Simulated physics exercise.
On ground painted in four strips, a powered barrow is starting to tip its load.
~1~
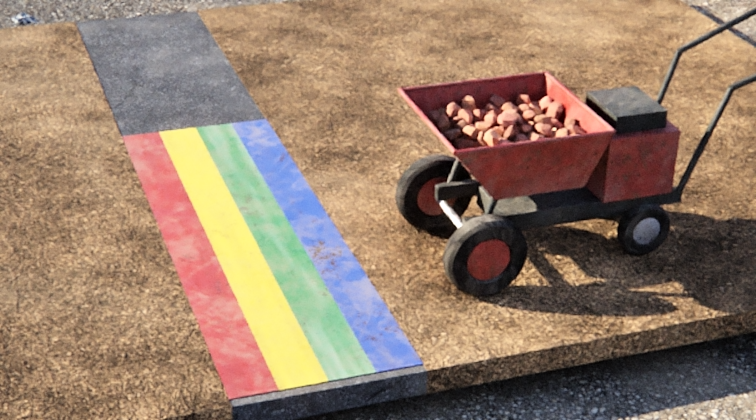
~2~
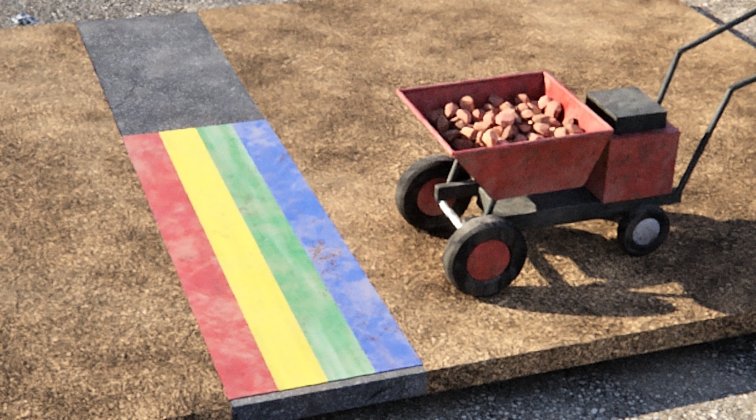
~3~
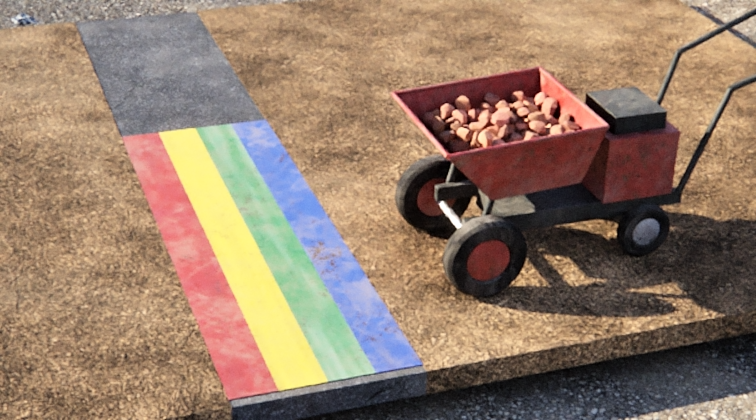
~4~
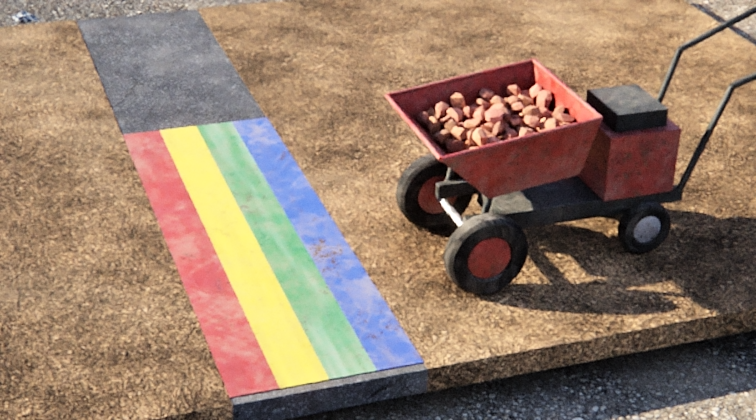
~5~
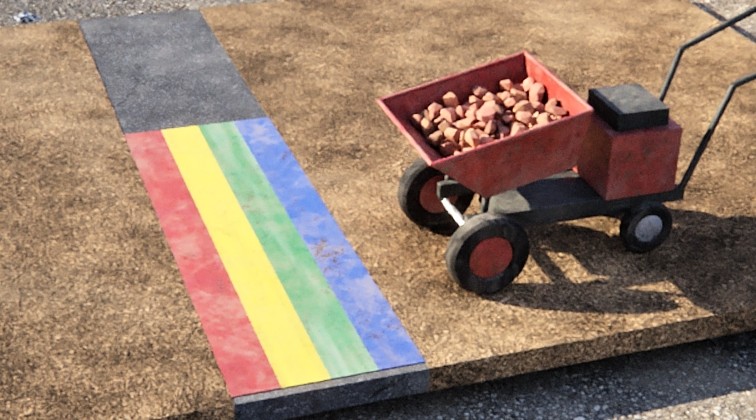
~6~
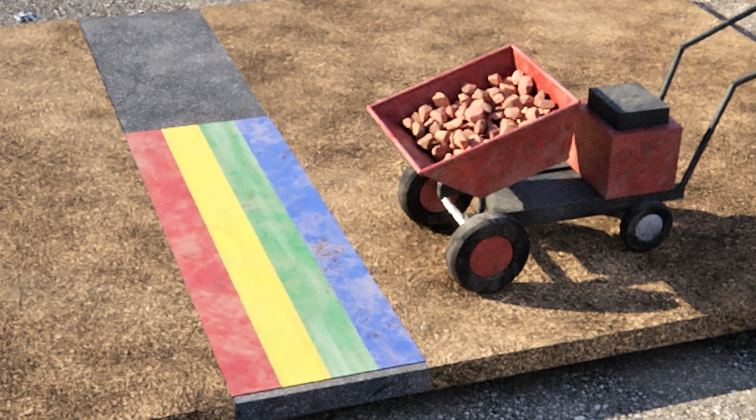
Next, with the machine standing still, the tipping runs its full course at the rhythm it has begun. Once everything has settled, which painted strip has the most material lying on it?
Most of it lies on the green strip.
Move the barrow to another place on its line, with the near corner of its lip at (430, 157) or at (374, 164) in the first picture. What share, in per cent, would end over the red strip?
20 % then 30 %.
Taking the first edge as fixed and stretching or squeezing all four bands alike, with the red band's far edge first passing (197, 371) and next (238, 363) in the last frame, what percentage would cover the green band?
Close to 40 percent, and close to 30 percent.
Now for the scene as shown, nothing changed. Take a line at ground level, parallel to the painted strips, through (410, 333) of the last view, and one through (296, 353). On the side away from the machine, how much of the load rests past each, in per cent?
Roughly 70 per cent, then roughly 10 per cent.
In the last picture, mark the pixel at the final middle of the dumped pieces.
Close to (293, 274), more or less.
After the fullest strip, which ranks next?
Rank 2: The yellow one.
Shortly afterwards, skip tipped steeply; the whole lot in the skip.
Next, skip tipped right over; the bulk in the skip; a little over the blue strip; near a quarter over the green strip; only a few over the yellow strip.
Some moments later, skip tipped right over; near a third in the skip; a little over the blue strip; near a third over the green strip; near a quarter over the yellow strip; only a few over the red strip; only a few off the paint.
In the end, skip tipped right over; near a third in the skip; a little over the blue strip; near a third over the green strip; near a quarter over the yellow strip; a little over the red strip; only a few off the paint.
